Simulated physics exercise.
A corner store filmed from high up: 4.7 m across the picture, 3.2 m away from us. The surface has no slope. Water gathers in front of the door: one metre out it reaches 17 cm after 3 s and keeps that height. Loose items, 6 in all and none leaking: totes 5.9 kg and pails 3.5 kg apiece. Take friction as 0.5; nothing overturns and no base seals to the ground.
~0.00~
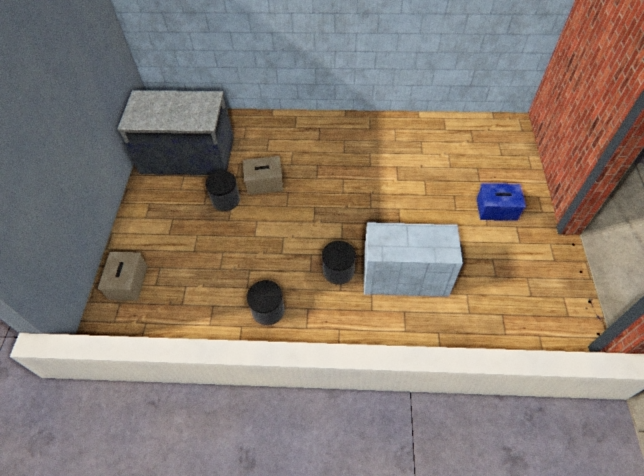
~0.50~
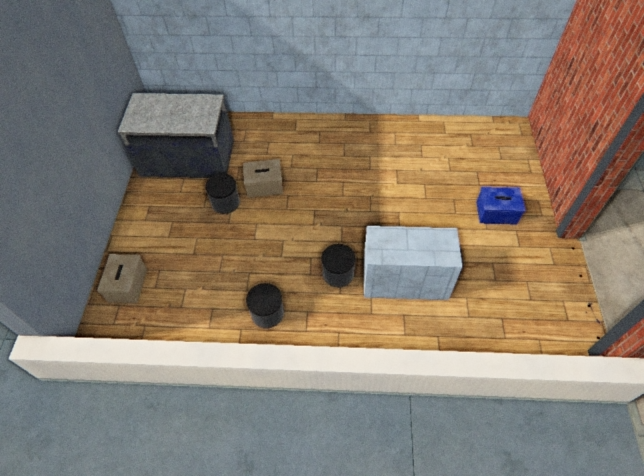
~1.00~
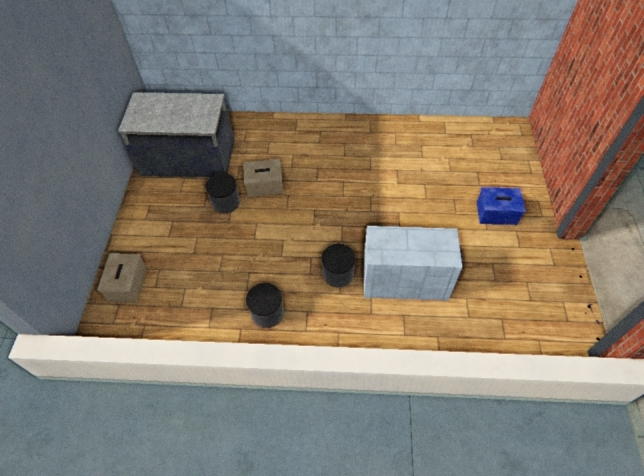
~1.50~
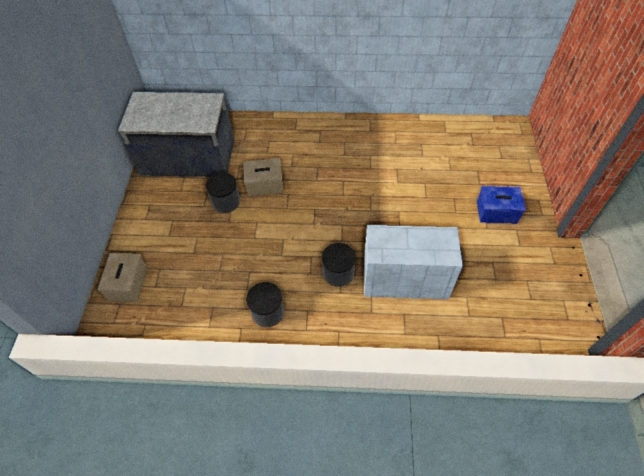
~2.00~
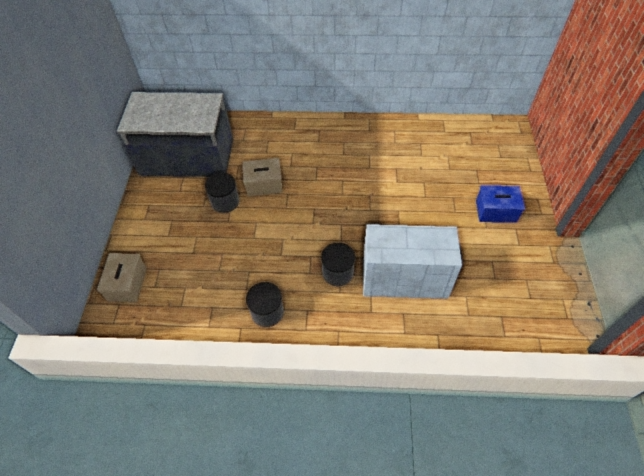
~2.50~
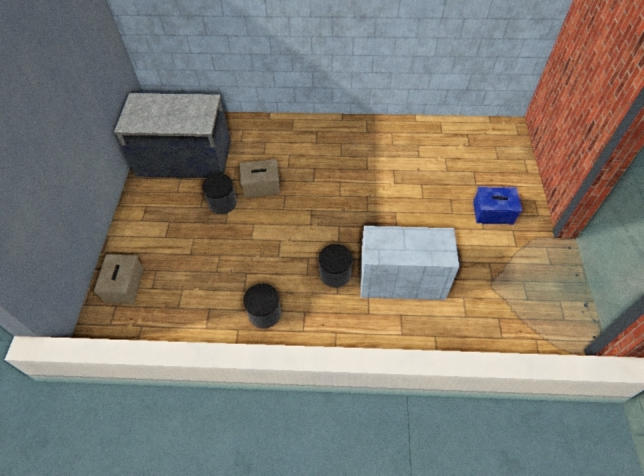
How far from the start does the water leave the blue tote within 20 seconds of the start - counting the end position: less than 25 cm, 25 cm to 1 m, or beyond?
The blue tote moves a short way.
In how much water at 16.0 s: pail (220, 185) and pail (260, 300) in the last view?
Roughly 9 and 11 cm.
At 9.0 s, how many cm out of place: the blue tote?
About 10 cm.
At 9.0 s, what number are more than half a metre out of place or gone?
By then 2.
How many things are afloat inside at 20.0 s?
6 of them.
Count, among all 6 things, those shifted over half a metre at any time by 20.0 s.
I count 6.
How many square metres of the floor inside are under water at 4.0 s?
About 4.0 m2.
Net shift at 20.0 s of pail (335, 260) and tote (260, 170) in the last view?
In turn: 140 cm, 120 cm.
After 4.0 s the blue tote is near (500, 198), 0.0 m from its start, aground; 0 afloat.
After 9.0 s the blue tote is near (498, 192), 0.1 m from its start, aground; 4 afloat.
After 16.0 s the blue tote is near (459, 171), 0.5 m from its start, afloat; 6 afloat.
After 20.0 s the blue tote is near (471, 150), 0.7 m from its start, afloat; 6 afloat.
